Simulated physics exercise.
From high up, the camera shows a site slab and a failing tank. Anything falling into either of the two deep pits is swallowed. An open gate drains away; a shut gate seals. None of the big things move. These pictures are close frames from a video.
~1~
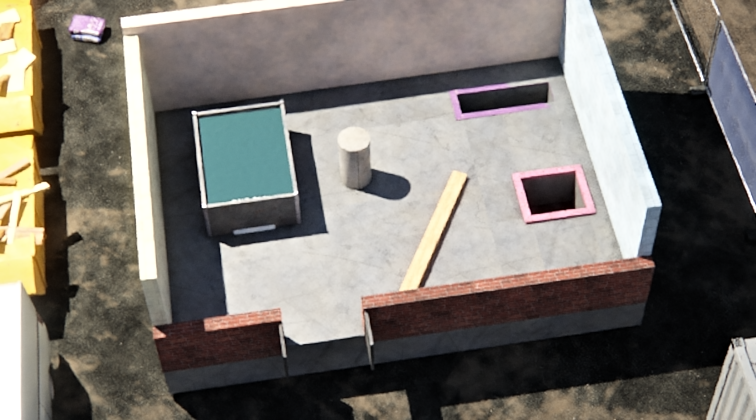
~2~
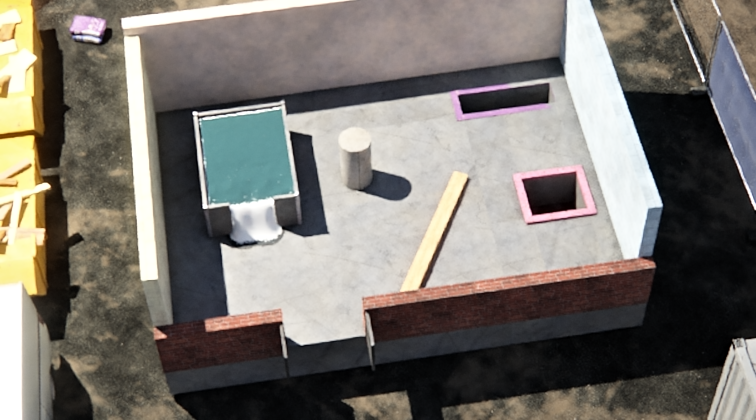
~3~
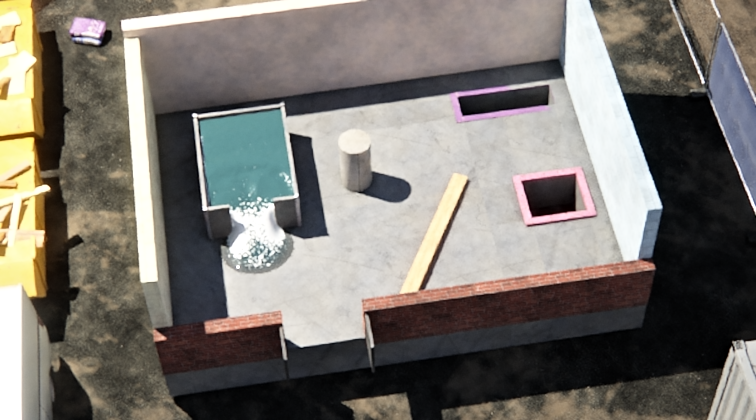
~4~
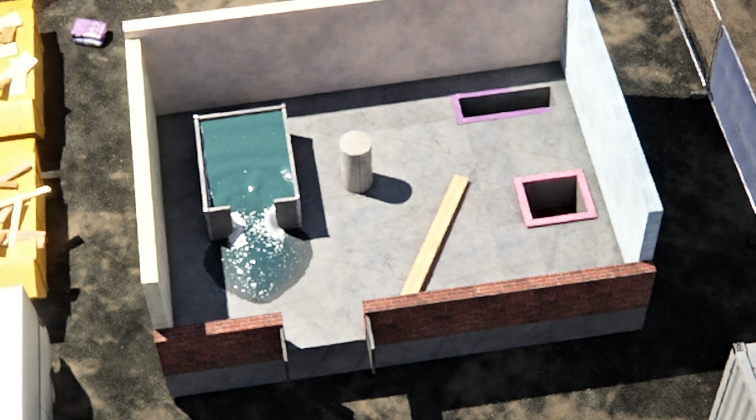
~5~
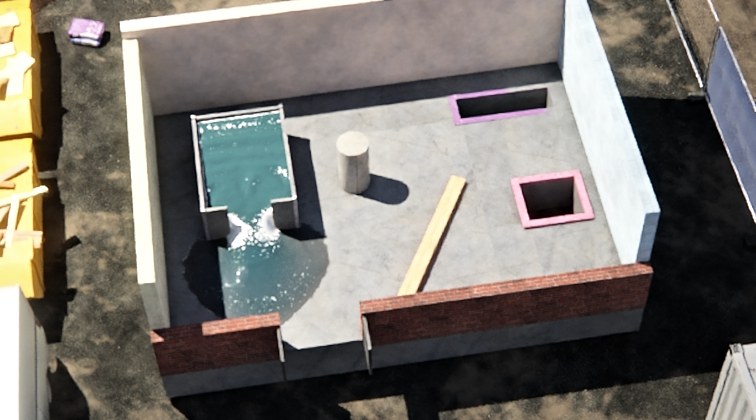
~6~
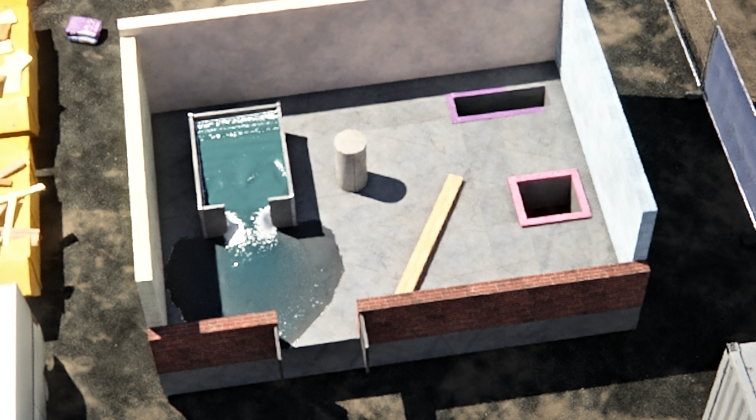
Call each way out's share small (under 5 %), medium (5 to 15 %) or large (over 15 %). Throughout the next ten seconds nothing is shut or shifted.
Small, medium or large: The gate gets a large share; the purple pit gets a small share; the pink pit gets a small share.
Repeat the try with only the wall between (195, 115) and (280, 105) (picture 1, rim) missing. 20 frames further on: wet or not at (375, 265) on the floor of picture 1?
Untouched.
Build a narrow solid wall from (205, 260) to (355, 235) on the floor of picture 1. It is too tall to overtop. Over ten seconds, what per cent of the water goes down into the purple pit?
Result, purple pit: Some 14 percent of the total.
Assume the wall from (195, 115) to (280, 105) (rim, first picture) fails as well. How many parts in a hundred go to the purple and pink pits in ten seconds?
For purple it's about 15 per cent, and for pink about 4 per cent.
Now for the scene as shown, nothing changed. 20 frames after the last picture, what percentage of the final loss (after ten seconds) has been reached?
By then, close to 45 % of it.
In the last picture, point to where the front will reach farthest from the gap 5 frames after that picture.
The front should reach about (399, 319).
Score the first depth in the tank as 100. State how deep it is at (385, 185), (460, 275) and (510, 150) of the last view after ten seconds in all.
4, 2 and 0 in a hundred, in turn.
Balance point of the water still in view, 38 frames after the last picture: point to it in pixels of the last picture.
The water's centre sits above (257, 228).
A moment on, water covers 20 % of the floor; the gate 3 %, the purple pit 0 %, the pink pit 0 %.
Next, water covers 20 % of the floor; the gate 9 %, the purple pit 0 %, the pink pit 0 %.
Then, water covers 30 % of the floor; the gate 17 %, the purple pit 0 %, the pink pit 0 %.
Later, water covers 50 % of the floor; the gate 27 %, the purple pit 0 %, the pink pit 0 %.
In the end, water covers 75 % of the floor; the gate 36 %, the purple pit 0 %, the pink pit 0 %.
